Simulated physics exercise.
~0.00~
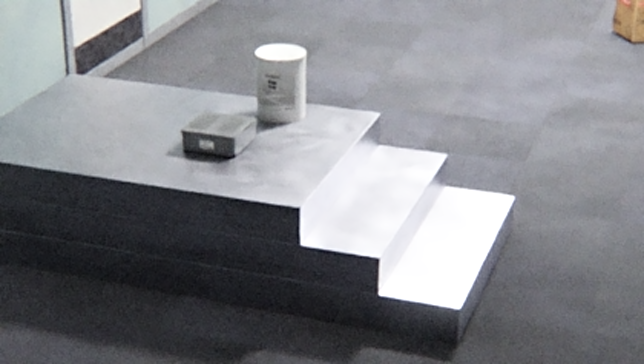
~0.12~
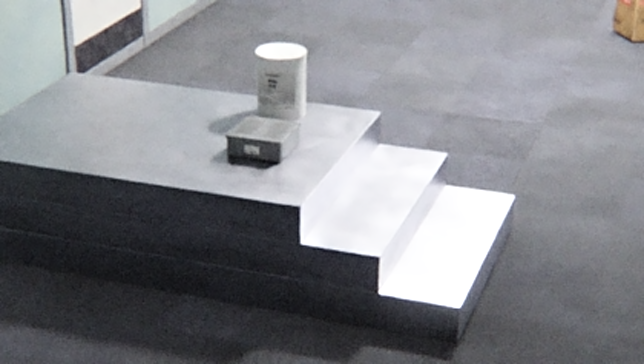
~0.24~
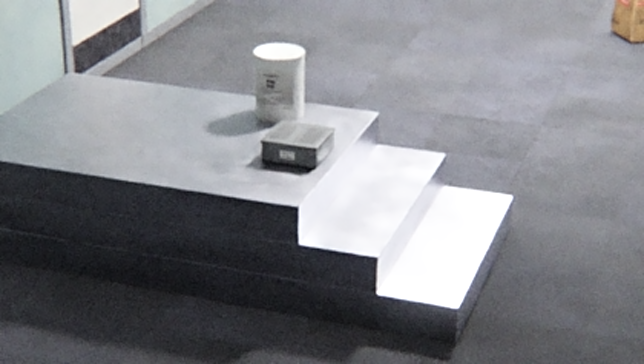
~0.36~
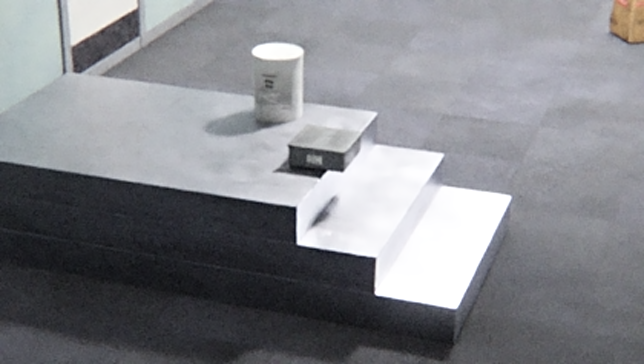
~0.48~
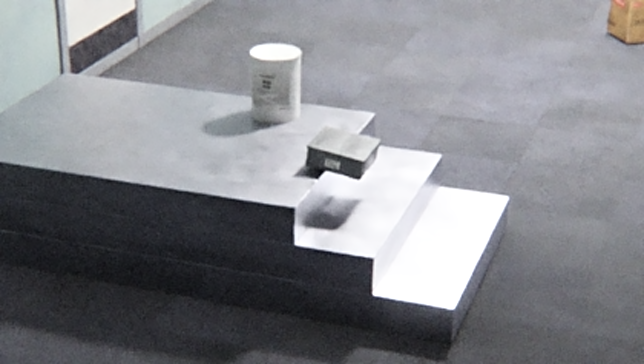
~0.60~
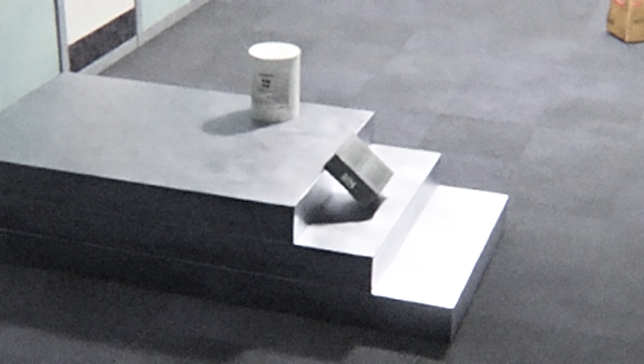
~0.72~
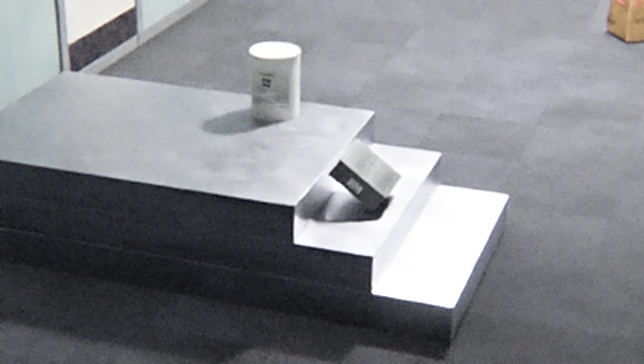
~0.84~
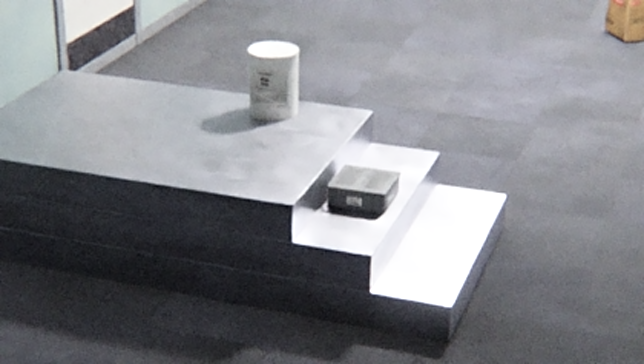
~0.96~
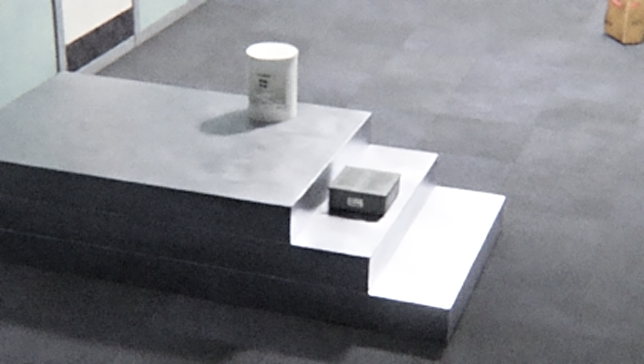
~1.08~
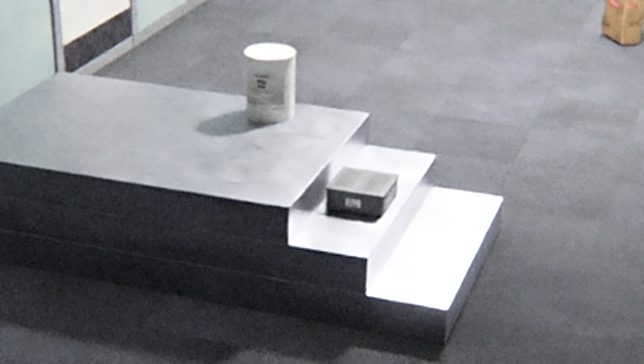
The grey tote slides right past the white pail, tips over the edge, and settles on the step below.
